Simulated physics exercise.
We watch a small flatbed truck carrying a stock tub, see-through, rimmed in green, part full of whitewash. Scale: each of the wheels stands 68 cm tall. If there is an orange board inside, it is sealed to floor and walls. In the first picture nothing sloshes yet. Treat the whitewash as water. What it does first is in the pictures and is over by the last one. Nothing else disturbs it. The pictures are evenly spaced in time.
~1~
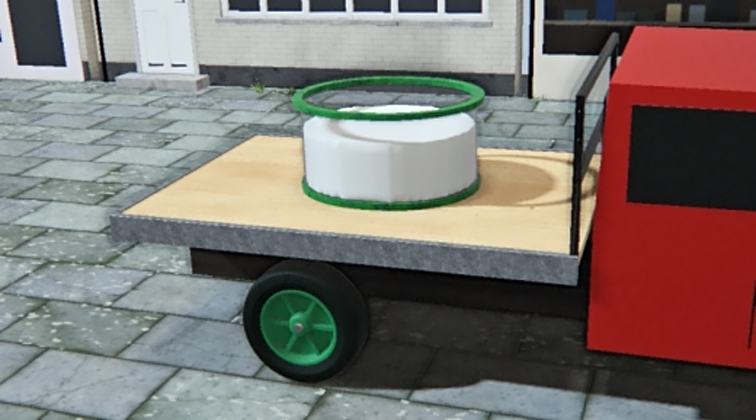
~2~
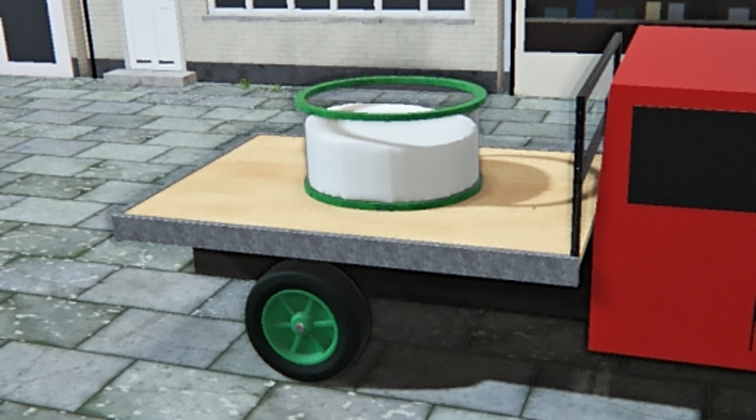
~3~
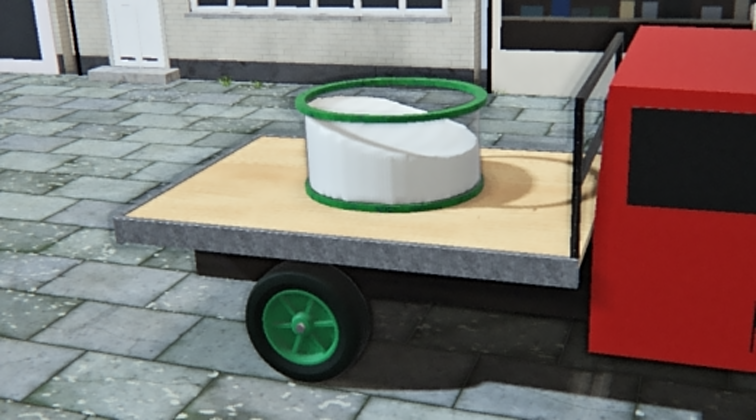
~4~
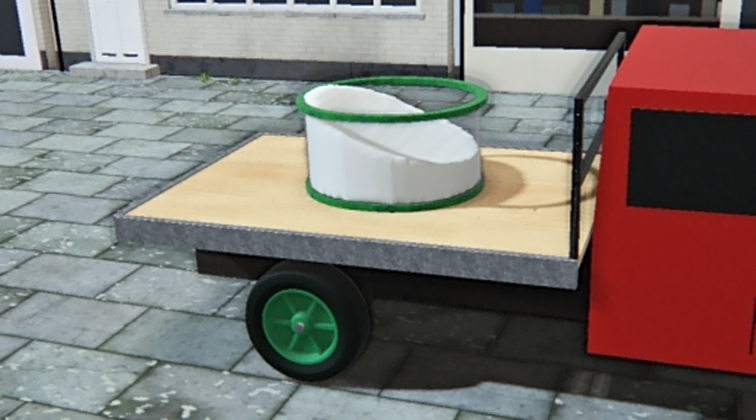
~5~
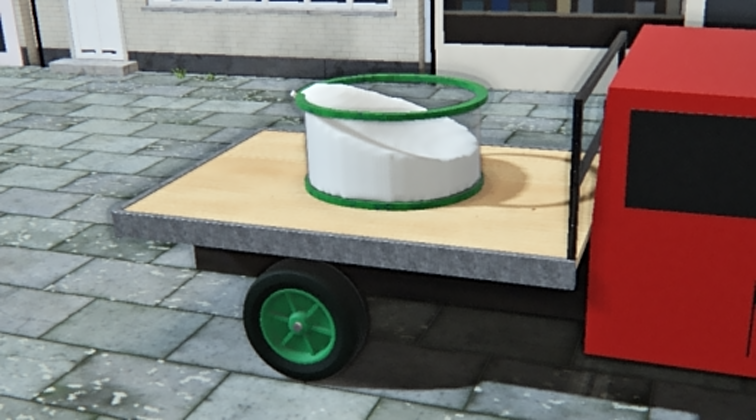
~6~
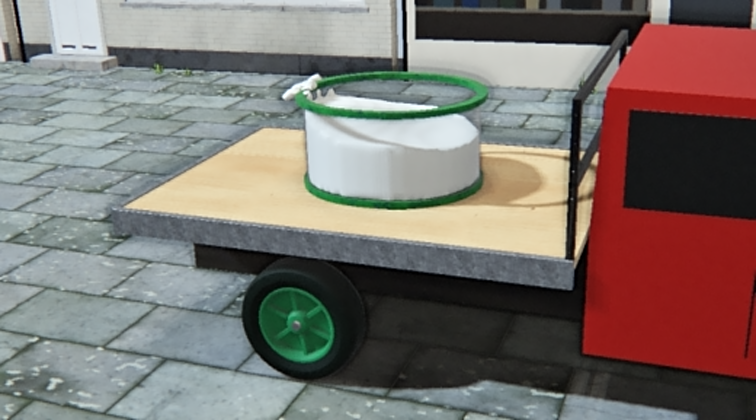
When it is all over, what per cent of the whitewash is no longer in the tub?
Roughly 0 per cent of the whitewash is lost.
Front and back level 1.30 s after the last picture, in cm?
Front 32 cm, back 32 cm.
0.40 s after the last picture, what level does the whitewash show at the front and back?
Front 46 cm, back 26 cm.
Then, 0.40 s later than the final frame, the surface is 47 cm up at the front and 25 cm at the back; nothing has left.
Then, 0.80 s later than the final frame, the surface is 26 cm up at the front and 38 cm at the back; nothing has left.
Then, 1.30 s later than the final frame, the surface is 31 cm up at the front and 32 cm at the back; nothing has left.
Then, 2.98 s later than the final frame, nothing has left.
